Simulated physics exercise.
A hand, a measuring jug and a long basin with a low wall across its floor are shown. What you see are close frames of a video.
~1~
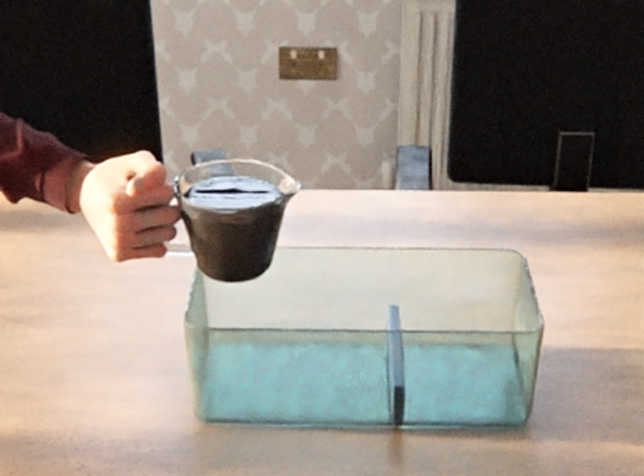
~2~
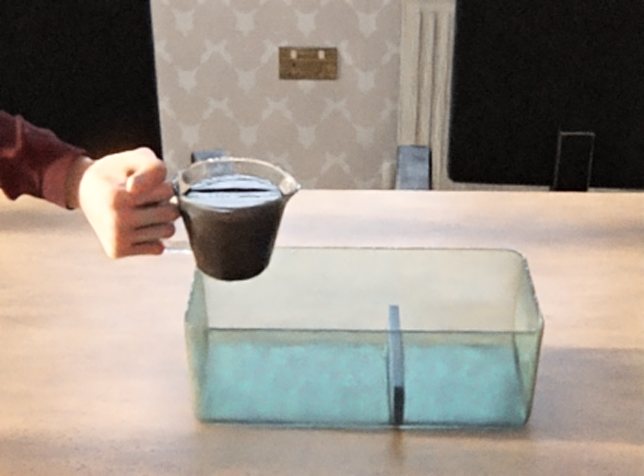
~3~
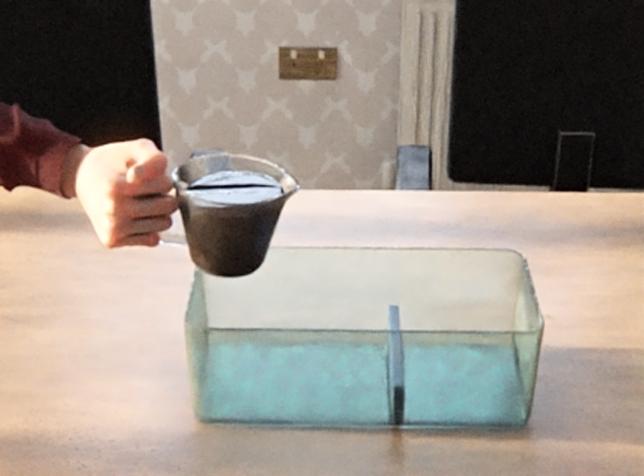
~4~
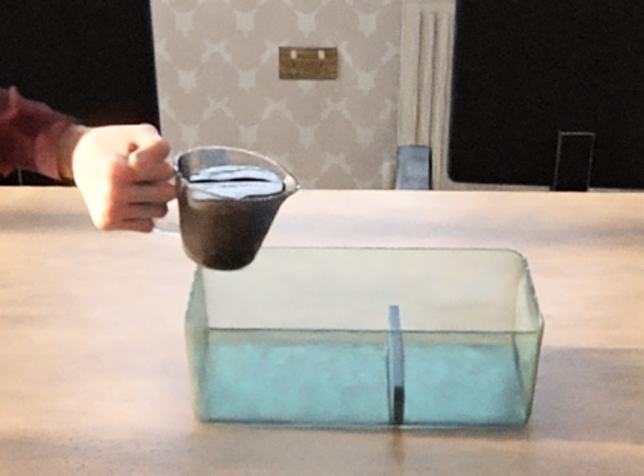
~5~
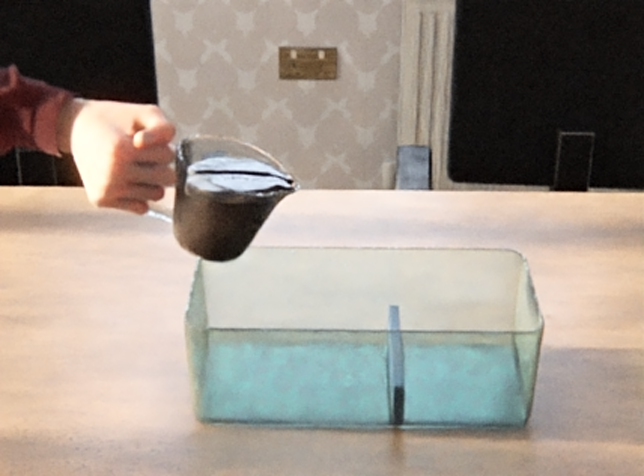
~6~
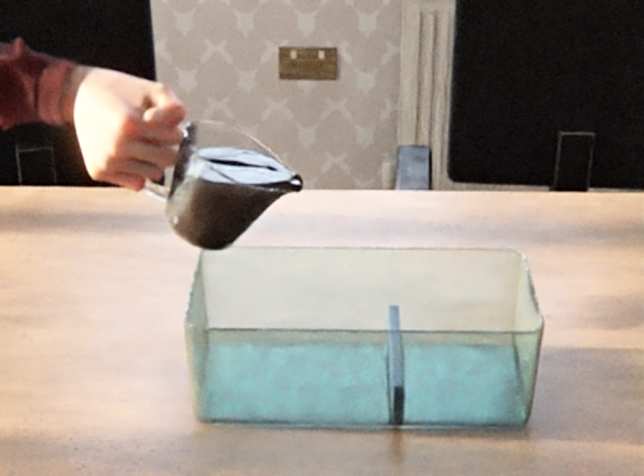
At first, a hand holds a glass measuring jug of dark coffee upright above the left side of a clear long basin with a low wall across its floor. The hand then rises and tilts the jug steadily to the right, until the coffee reaches the lip of its spout.
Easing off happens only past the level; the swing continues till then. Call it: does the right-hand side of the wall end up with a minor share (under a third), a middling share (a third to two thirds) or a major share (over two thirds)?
The right side gets a middling share.
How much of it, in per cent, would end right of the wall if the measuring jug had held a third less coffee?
That works out to some 35 %.
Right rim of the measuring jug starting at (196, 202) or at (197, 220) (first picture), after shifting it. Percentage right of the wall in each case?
It comes to about 5 %, followed by about 5 %.
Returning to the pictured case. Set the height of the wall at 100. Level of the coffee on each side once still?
Left near 20; right near 20.
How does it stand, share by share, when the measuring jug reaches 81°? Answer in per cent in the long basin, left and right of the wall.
Left side around 10 per cent; right side around 0 per cent.
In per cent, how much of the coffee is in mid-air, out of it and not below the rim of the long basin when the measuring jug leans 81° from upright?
35 in a hundred.
A moment on, the measuring jug is tipped on its side and 54 per cent is still to pour, 11 is left of the wall and 0 right of it.
Next, the measuring jug is tipped on its side and 8 per cent is still to pour, 38 is left of the wall and 29 right of it.
Then the measuring jug is tipped on its side and 1 per cent is still to pour, 50 is left of the wall and 46 right of it.
Later the measuring jug is tipped on its side and 0 per cent is still to pour, 52 is left of the wall and 46 right of it.
Finally, 52 per cent lies left of the wall, 46 right of it and 2 outside.
